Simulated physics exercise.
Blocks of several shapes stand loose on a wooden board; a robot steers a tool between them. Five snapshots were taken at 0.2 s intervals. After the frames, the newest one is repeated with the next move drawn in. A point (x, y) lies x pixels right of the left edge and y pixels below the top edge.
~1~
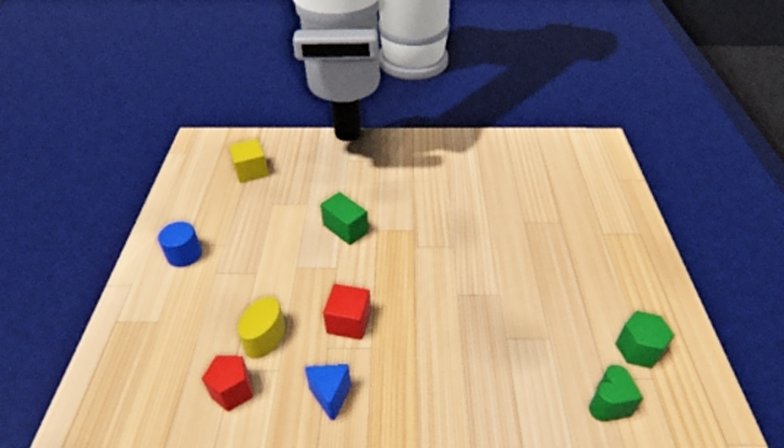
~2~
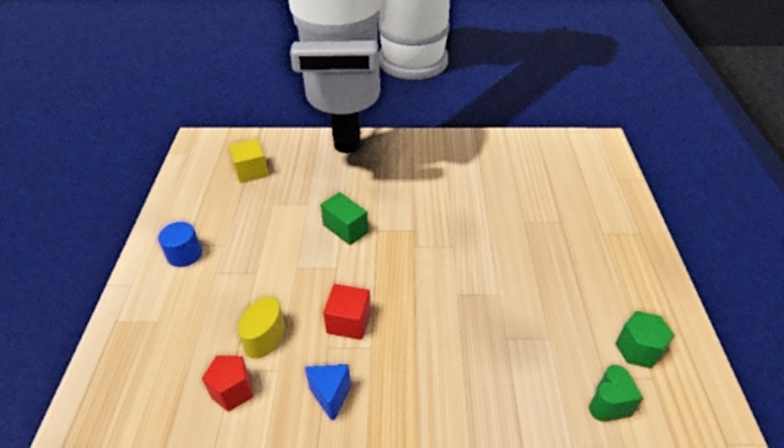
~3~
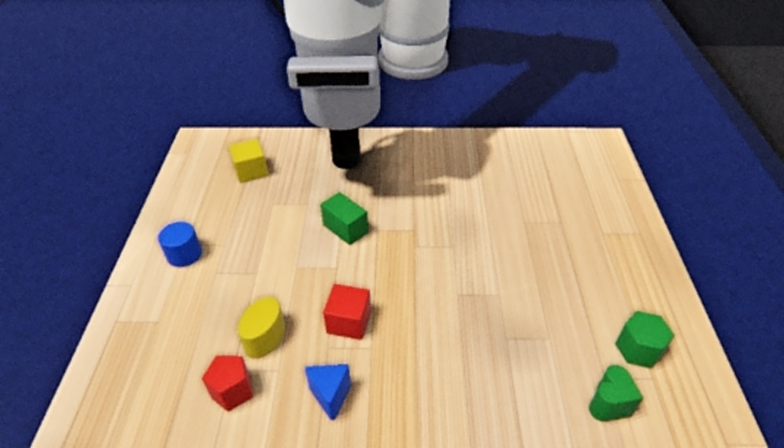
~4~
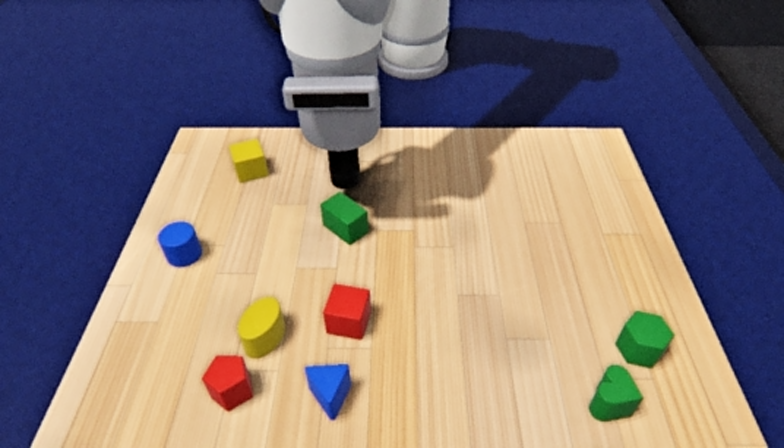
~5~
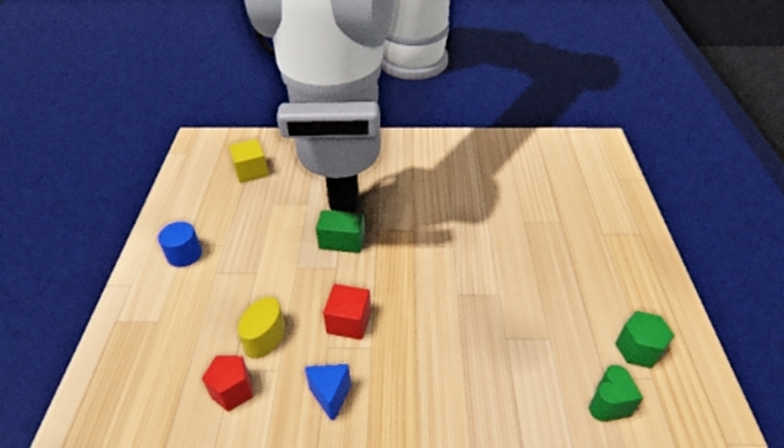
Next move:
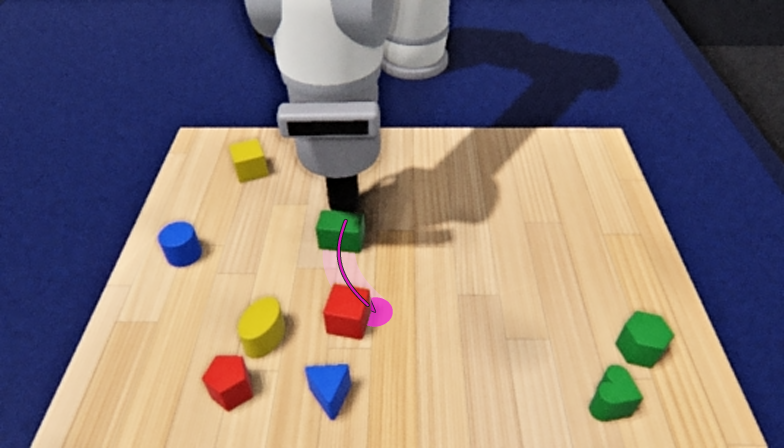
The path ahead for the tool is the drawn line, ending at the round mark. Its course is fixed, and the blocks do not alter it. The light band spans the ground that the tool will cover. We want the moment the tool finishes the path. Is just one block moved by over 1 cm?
Going by the path, no.
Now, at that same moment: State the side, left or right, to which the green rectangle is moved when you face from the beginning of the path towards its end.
Answer: Rightward.
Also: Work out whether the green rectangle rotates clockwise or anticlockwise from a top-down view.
Looking down on the board, it turns clockwise.
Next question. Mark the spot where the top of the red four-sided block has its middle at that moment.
Close to (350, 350).
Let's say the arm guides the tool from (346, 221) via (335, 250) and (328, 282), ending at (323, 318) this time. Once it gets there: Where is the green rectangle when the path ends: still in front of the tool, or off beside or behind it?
My answer is that the green rectangle is still ahead.
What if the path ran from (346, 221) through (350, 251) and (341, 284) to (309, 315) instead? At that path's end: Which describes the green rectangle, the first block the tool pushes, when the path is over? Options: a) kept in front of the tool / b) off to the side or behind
(a)
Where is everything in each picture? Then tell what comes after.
The first picture shows tool's lower end at (348, 134); yellow elliptical block at (259, 316); blue three-sided block at (327, 377); green rectangle at (344, 207); red four-sided block at (347, 300).
The second picture shows tool at (347, 146); blocks still.
The third picture shows tool at (347, 161); blocks still.
The fourth picture shows tool at (346, 181); blocks still.
The fifth picture shows tool at (344, 205); yellow elliptical block at (259, 316); blue three-sided block at (327, 377); green rectangle at (340, 220); red four-sided block at (347, 300).
Drawn move, from (346, 221) over (339, 251) and (348, 283) to (375, 312).
The first path, step by step. One third of the way, tool at (337, 236); green rectangle at (335, 253), turned 15° anticlockwise.
Two thirds of the way, tool at (347, 268); green rectangle at (339, 287); red four-sided block at (349, 319).
At the end, tool at (374, 297); yellow elliptical block still; blue three-sided block at (324, 381), turned 10° clockwise; green rectangle at (351, 314), turned 20° clockwise; red four-sided block at (350, 350), turned 15° clockwise.
